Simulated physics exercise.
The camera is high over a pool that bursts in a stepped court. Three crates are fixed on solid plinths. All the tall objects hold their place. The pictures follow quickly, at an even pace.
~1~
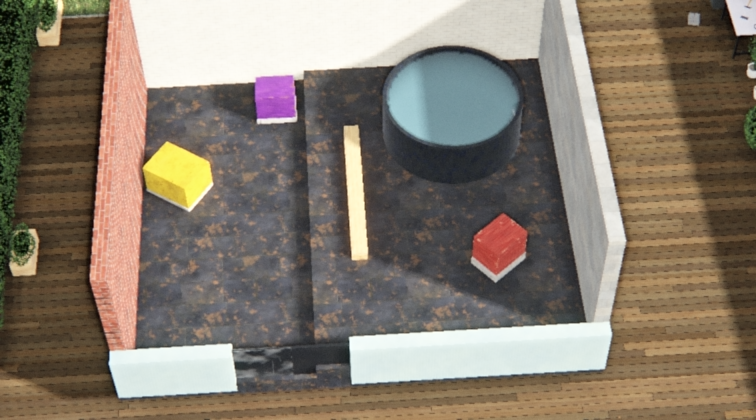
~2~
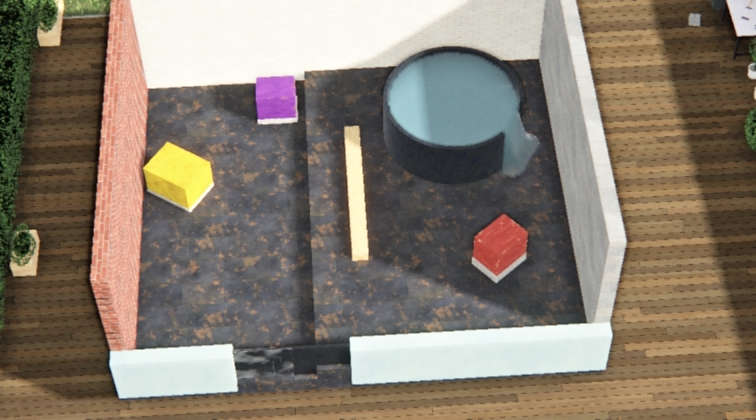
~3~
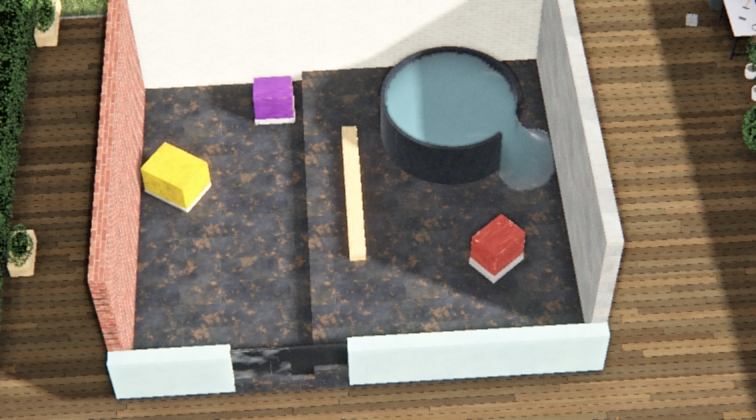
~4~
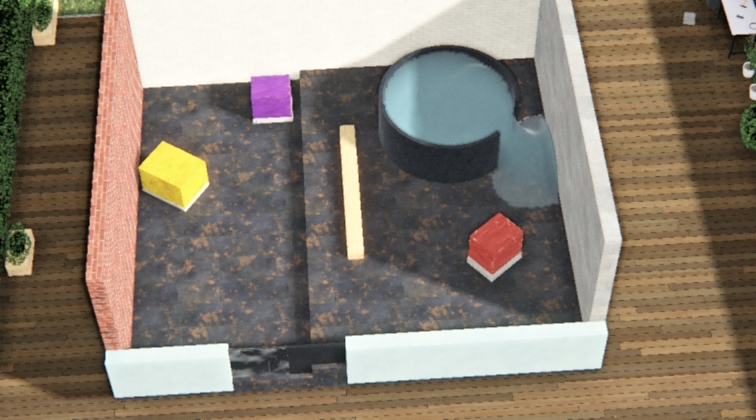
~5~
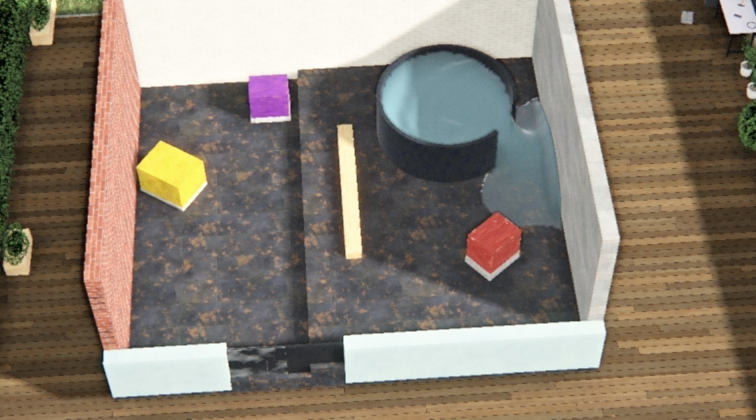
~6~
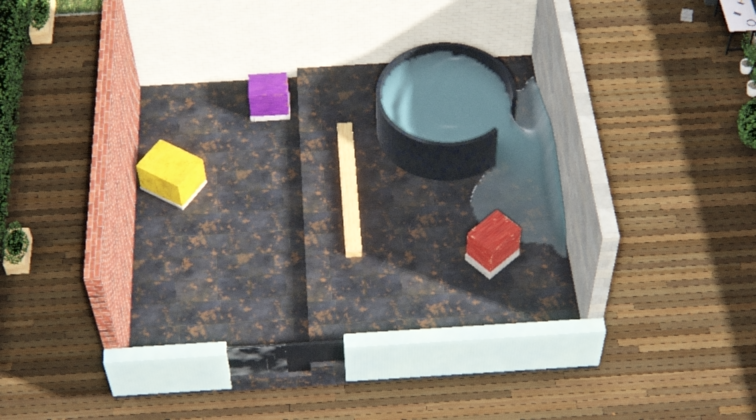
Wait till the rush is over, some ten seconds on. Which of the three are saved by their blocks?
The purple crate gets wet; the red crate gets wet; the yellow crate gets wet.
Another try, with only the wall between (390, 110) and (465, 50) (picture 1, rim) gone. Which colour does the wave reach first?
The purple one.
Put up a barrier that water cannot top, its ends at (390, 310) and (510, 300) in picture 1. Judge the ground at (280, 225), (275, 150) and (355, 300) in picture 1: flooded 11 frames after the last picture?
One after the other: Clear, free of water, not flooded.
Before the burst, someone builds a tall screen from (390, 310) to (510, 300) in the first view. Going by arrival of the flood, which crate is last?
It is the yellow one.
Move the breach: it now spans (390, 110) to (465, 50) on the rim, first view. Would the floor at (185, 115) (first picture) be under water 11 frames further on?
Verdict: Under water.
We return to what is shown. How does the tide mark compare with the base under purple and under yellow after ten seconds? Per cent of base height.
About 190 and 300 per cent.
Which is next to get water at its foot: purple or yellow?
First comes the purple-painted one.
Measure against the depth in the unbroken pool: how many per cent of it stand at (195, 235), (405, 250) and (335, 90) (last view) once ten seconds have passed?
About 12, 6 and 8 per cent.
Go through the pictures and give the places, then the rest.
Still water in the round tank at (453, 99), in the first picture.
Water pours out at (512, 142) and has run to (529, 137), in the second picture.
The front is at (542, 182), out from the gap at (509, 143), in the third picture.
The front is at (557, 199), out from the gap at (507, 142), in the fourth picture.
The front is at (560, 226), out from the gap at (505, 141), in the fifth picture.
Water pours out at (505, 138) and has run to (565, 253), in the sixth picture.
A moment on, water covers 15 % of the floor; the purple crate not reached, the red crate water round its plinth, the yellow crate not reached.
Next, water covers 30 % of the floor; the purple crate not reached, the red crate water round its plinth, the yellow crate not reached.
Then, water covers 55 % of the floor; the purple crate water round its plinth, the red crate water round its plinth, the yellow crate not reached.
Later, water covers 90 % of the floor; the purple crate water round its plinth, the red crate water round its plinth, the yellow crate water round its plinth.
In the end, water covers 95 % of the floor; the purple crate was topped, the red crate was topped, the yellow crate was topped.
